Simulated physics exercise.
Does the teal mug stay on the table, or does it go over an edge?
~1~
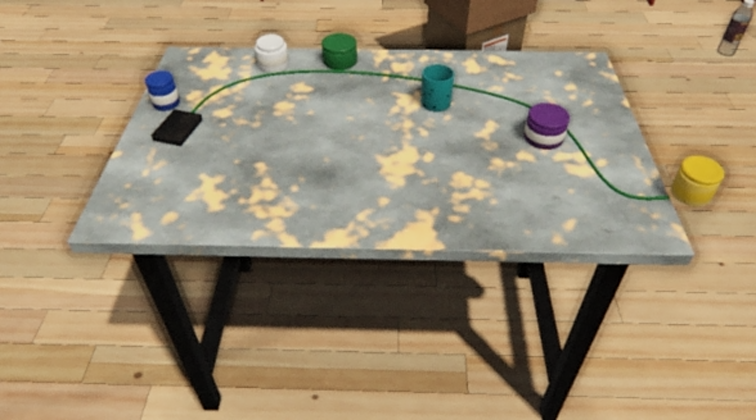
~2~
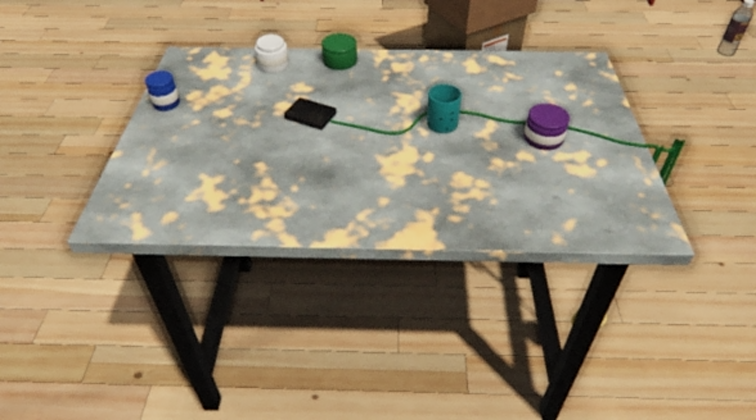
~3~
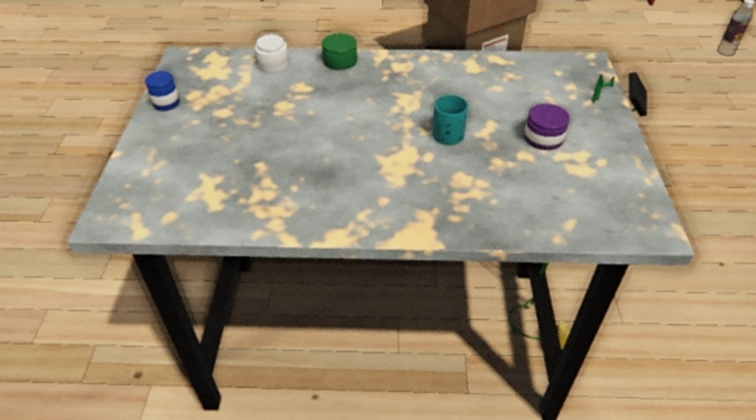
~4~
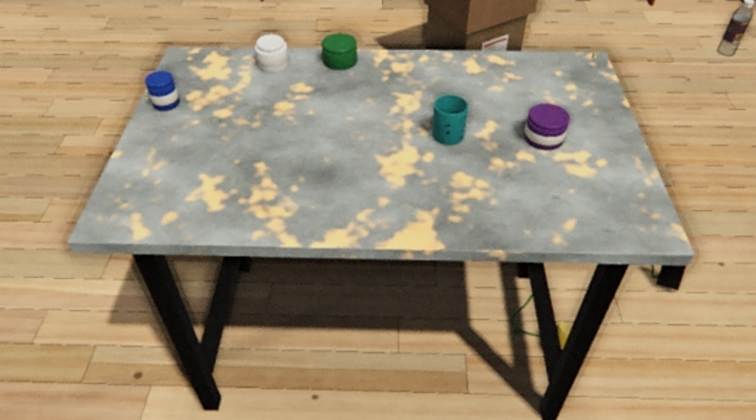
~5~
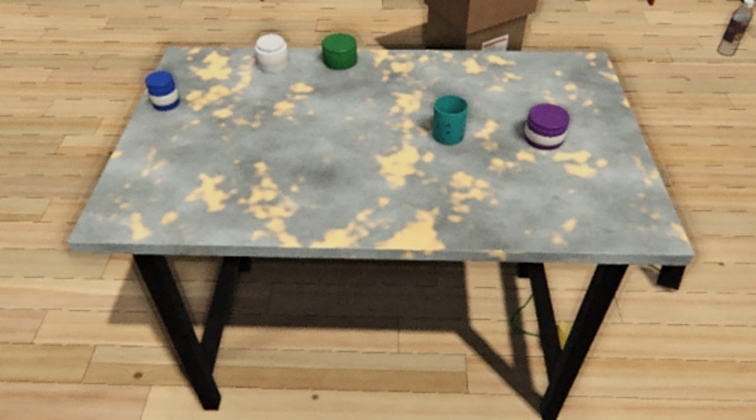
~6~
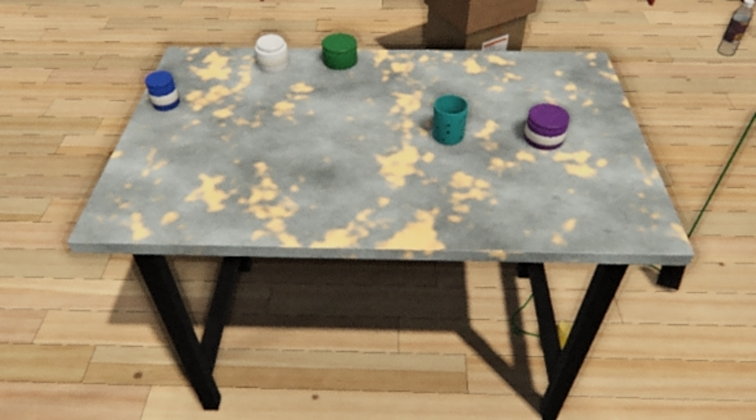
The teal mug stays on the table. It shifts only a little toward the front and then stands still.
